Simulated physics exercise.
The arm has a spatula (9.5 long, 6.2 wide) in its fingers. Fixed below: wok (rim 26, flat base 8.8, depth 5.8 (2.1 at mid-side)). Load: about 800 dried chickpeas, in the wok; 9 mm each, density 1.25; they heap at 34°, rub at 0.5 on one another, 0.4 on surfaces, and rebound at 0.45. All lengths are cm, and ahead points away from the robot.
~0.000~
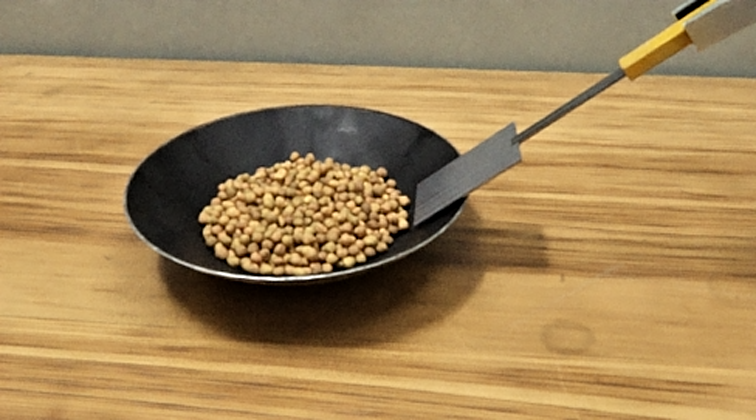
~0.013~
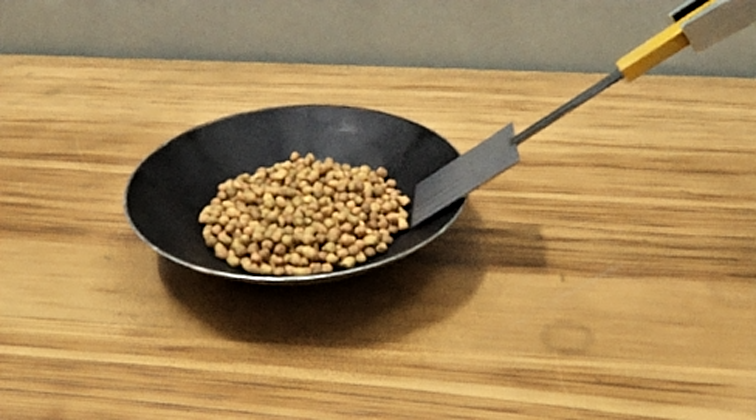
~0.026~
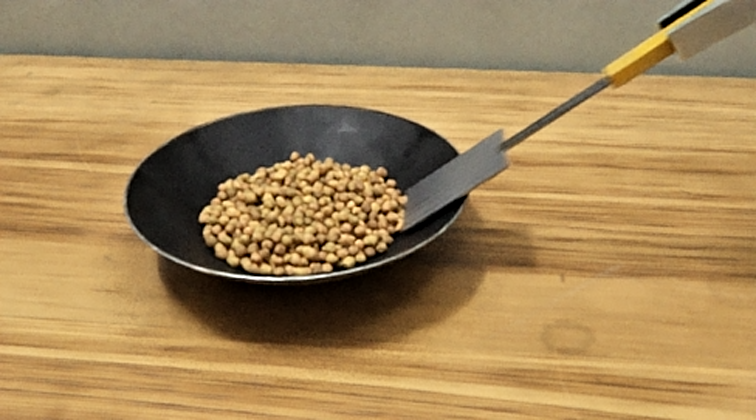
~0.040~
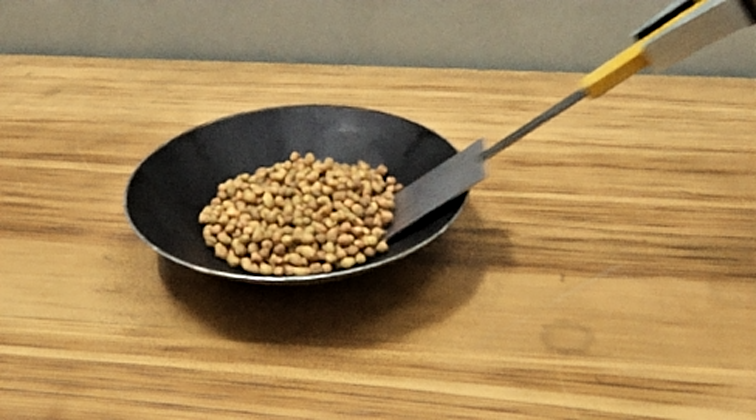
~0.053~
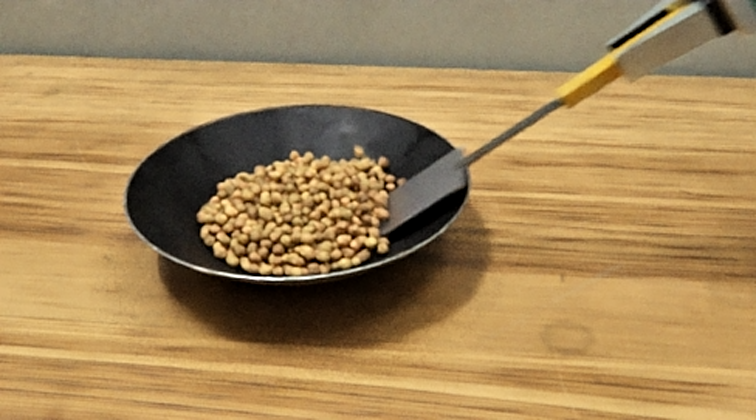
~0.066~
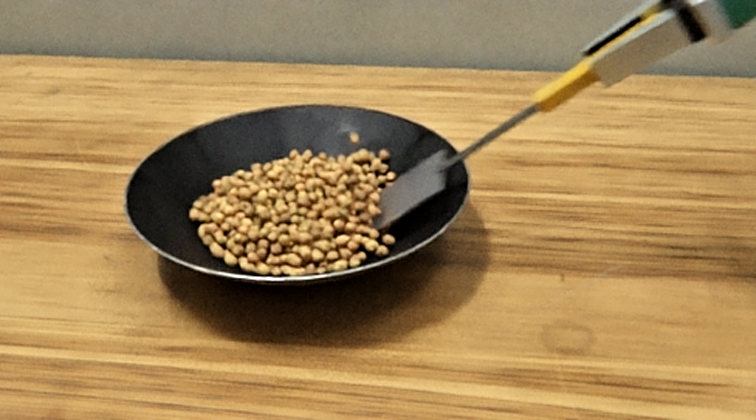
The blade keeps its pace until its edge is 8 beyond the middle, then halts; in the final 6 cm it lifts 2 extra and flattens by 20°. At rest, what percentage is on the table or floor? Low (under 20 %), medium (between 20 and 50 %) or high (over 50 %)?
On the table or floor the share is medium, between 20 and 50 %.
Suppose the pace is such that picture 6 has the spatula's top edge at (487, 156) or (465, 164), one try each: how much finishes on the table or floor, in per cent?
About 0 and 20 per cent.
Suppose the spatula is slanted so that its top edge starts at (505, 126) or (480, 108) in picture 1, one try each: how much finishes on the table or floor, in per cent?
About 35 and 35 per cent.
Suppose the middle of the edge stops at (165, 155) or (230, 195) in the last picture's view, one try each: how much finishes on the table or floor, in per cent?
Some 40 and 10 per cent.
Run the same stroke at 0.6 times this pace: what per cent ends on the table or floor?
About 10 per cent.
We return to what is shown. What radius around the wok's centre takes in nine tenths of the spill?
About 45 cm.
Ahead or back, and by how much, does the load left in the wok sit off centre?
Roughly 3.0 cm ahead.
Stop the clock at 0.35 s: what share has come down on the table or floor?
About 15 per cent.
By 0.10 s, sloping 40°, highest piece 6 above the table; 804 in the wok.
By 0.13 s, sloping 34°, highest piece 6 above the table; 804 in the wok.
By 0.35 s, sloping 20°, highest piece 13 above the table; 569 in the wok, 135 on the table or floor, 100 on the blade or in flight.
By 1.40 s, sloping 20°, highest piece 5 above the table; 566 in the wok, 238 on the table or floor.
Final count, 566 in the wok, 238 on the table or floor. That is 30 % on the table or floor.
